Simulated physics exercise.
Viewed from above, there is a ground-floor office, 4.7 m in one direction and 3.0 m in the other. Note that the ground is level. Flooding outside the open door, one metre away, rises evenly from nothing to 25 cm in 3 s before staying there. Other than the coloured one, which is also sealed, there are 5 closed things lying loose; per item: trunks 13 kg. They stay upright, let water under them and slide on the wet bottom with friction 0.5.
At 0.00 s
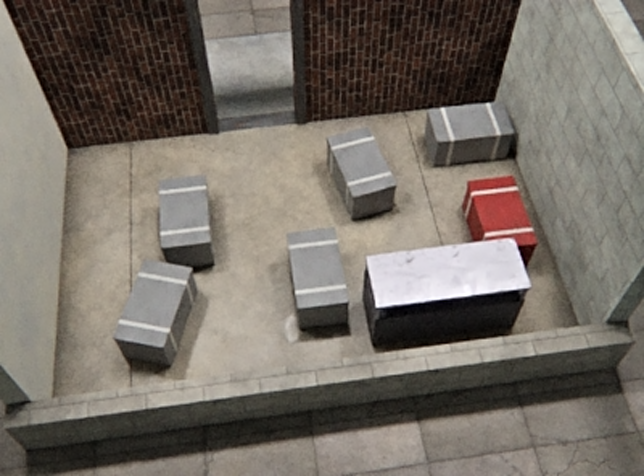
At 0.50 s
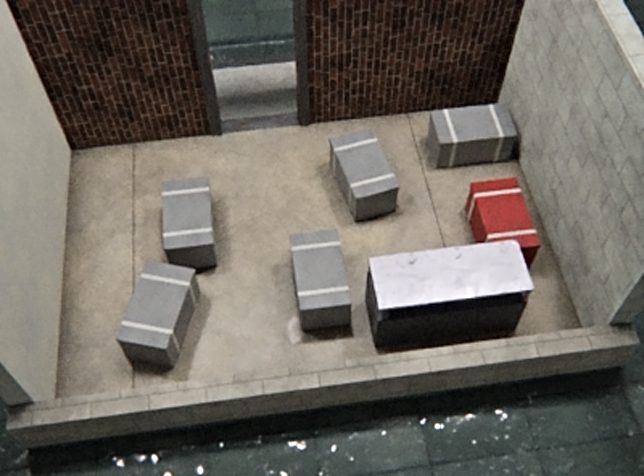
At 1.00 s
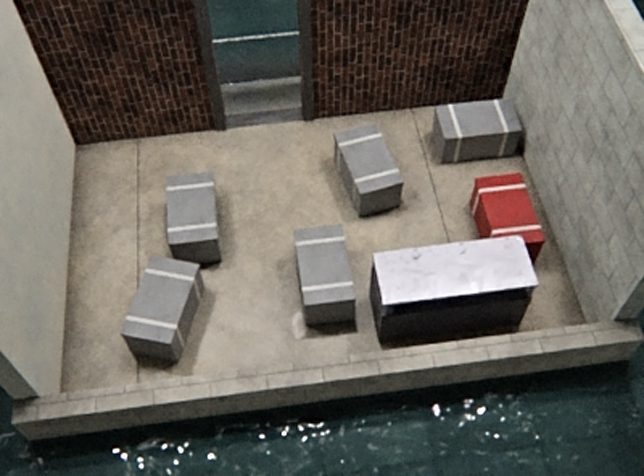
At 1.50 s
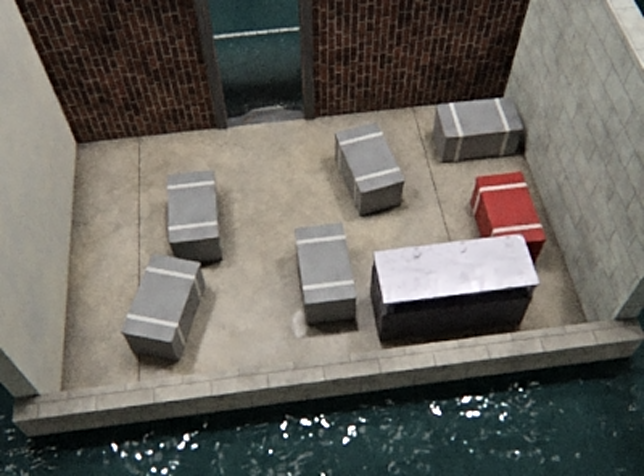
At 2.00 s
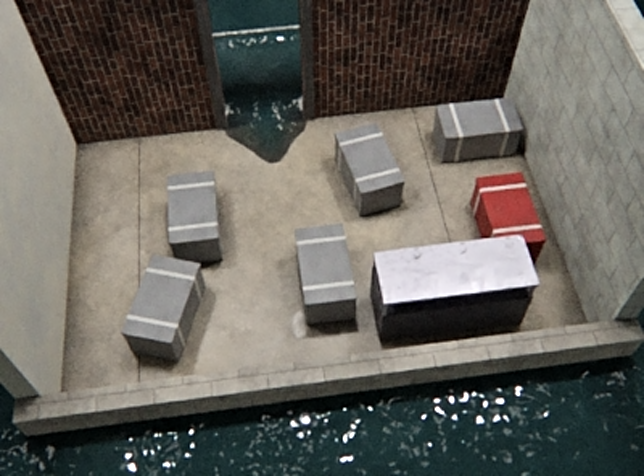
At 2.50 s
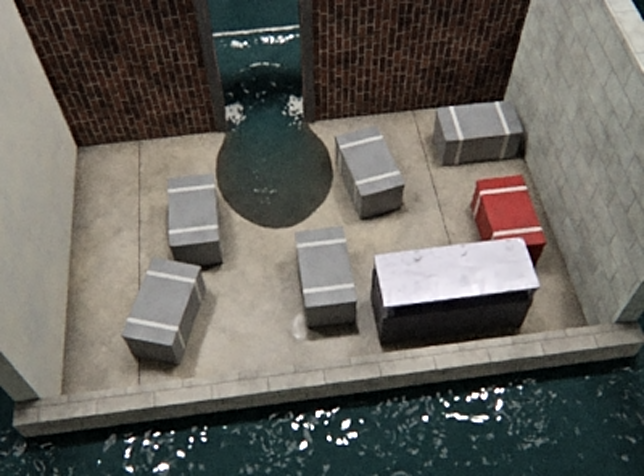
In a ground-floor office seen from above, dark water rises outside the walls, then enters through the open doorway and spreads in a rounded pool across the floor, while the red trunk and five grey ones stay still.
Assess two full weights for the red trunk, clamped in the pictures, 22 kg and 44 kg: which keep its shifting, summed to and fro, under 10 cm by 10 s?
Only 44 kg does.
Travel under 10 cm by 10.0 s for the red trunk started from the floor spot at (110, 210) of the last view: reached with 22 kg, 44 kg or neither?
Looking at the loads, only the heavier keeps it.
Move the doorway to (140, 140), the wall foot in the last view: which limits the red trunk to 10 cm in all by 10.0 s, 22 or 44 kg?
Okay, so only the heavy mass does.
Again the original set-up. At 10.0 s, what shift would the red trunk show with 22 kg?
Shift: About 80 cm.
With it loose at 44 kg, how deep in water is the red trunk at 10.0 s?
Close to 9 cm deep.
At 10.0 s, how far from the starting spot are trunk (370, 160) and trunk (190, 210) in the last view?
The first is 50 cm from its start, the second 80 cm.
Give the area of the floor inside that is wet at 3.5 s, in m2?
About 4.5 m2.
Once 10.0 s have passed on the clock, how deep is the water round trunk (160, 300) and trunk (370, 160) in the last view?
First about 6 cm, second about 6 cm.
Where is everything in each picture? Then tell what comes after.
In the first picture, the red trunk at (502, 211) rests on the ground; 0.0 m2 under water; 0 of 6 have shifted.
In the second picture, the red trunk at (505, 213) rests on the ground; 0.0 m2 under water; 0 of 6 have shifted.
In the third picture, the red trunk at (509, 208) rests on the ground; 0.0 m2 under water; 0 of 6 have shifted.
In the fourth picture, the red trunk at (510, 207), on the bottom; 0.0 m2 under water; 0 of 6 have shifted.
In the fifth picture, the red trunk at (510, 208), on the bottom; 0.3 m2 under water; 0 of 6 have shifted.
In the sixth picture, the red trunk at (511, 211), on the bottom; 1.3 m2 under water; 0 of 6 have shifted.
After 3.5 s the red trunk would be 0 cm from its start with 22 kg and 0 cm from its start with 44 kg; 0 cm of water round it then.
After 4.5 s the red trunk would be 0 cm from its start with 22 kg and 0 cm from its start with 44 kg; 1 cm of water round it then.
After 7.0 s the red trunk would be 1 cm from its start with 22 kg and 0 cm from its start with 44 kg; 5 cm of water round it then.
After 10.0 s the red trunk would be 88 cm from its start with 22 kg and 0 cm from its start with 44 kg; 9 cm of water round it then.
